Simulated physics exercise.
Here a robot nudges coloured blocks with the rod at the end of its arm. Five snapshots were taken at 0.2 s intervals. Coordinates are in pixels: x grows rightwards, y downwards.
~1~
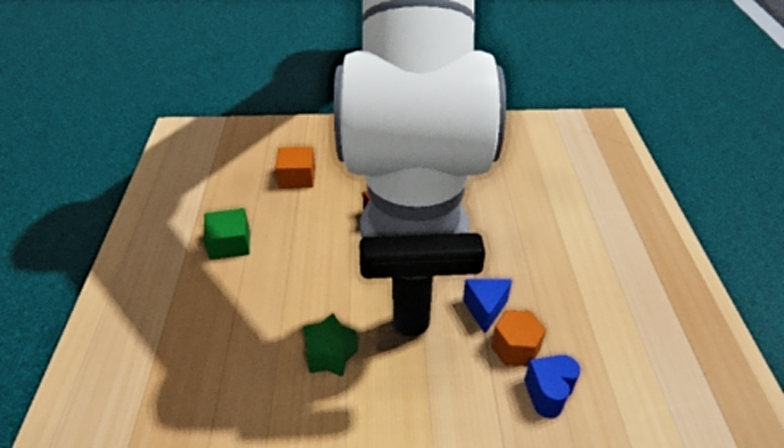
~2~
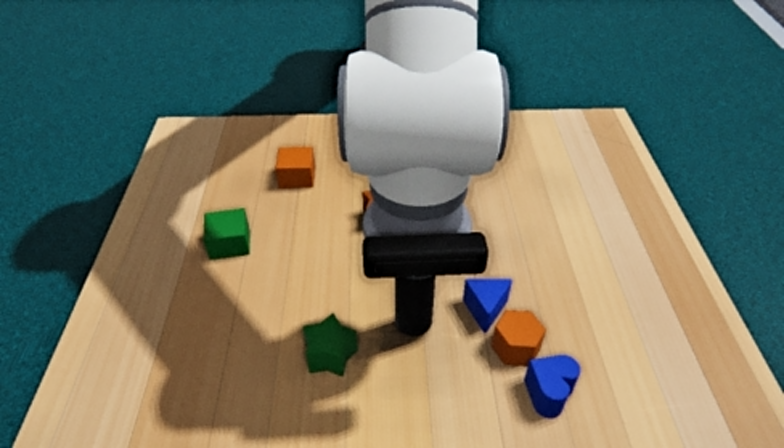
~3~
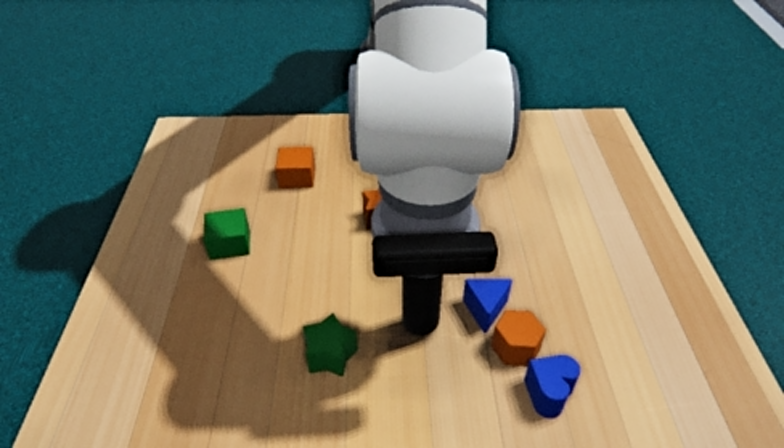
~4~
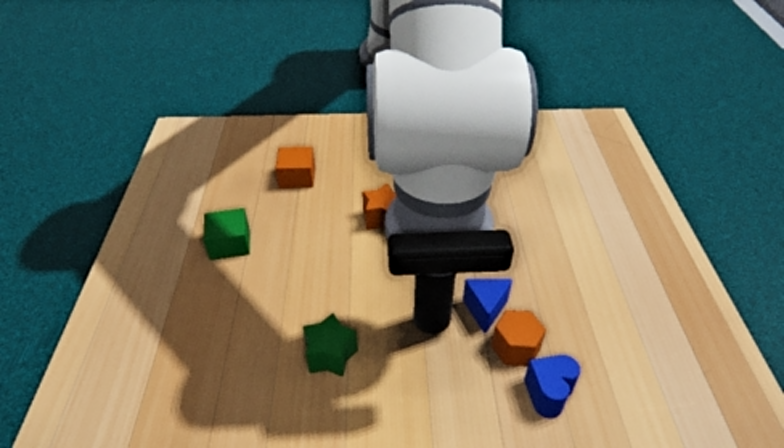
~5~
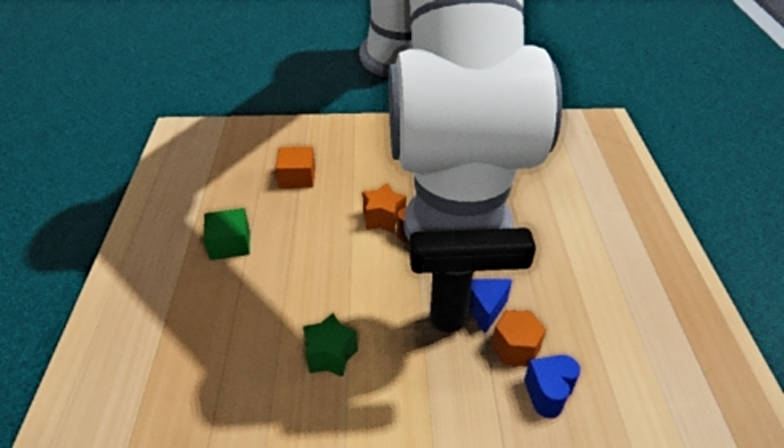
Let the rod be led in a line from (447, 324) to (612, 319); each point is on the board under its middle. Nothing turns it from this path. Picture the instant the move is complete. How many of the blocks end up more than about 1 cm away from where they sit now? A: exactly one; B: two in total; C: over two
My pick is B.
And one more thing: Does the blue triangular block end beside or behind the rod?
Yes, that is how it ends up.
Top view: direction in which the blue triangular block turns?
Looking down: Anticlockwise.
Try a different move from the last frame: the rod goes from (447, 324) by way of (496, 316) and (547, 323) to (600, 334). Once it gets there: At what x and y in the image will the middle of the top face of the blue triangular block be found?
I predict (545, 274).
On the path given first. One third of the way, rod (504, 315); blue triangular block (525, 281), turned 30° anticlockwise; orange six-sided block (536, 331), turned 35° clockwise.
Two thirds of the way, rod (560, 313); blue triangular block (543, 273), turned 65° anticlockwise; orange six-sided block (568, 336), turned 90° clockwise; blue heart-shaped block (558, 376).
At the end, rod (615, 312); blue triangular block (543, 273), turned 65° anticlockwise; orange six-sided block (568, 336), turned 90° clockwise; blue heart-shaped block (558, 376).
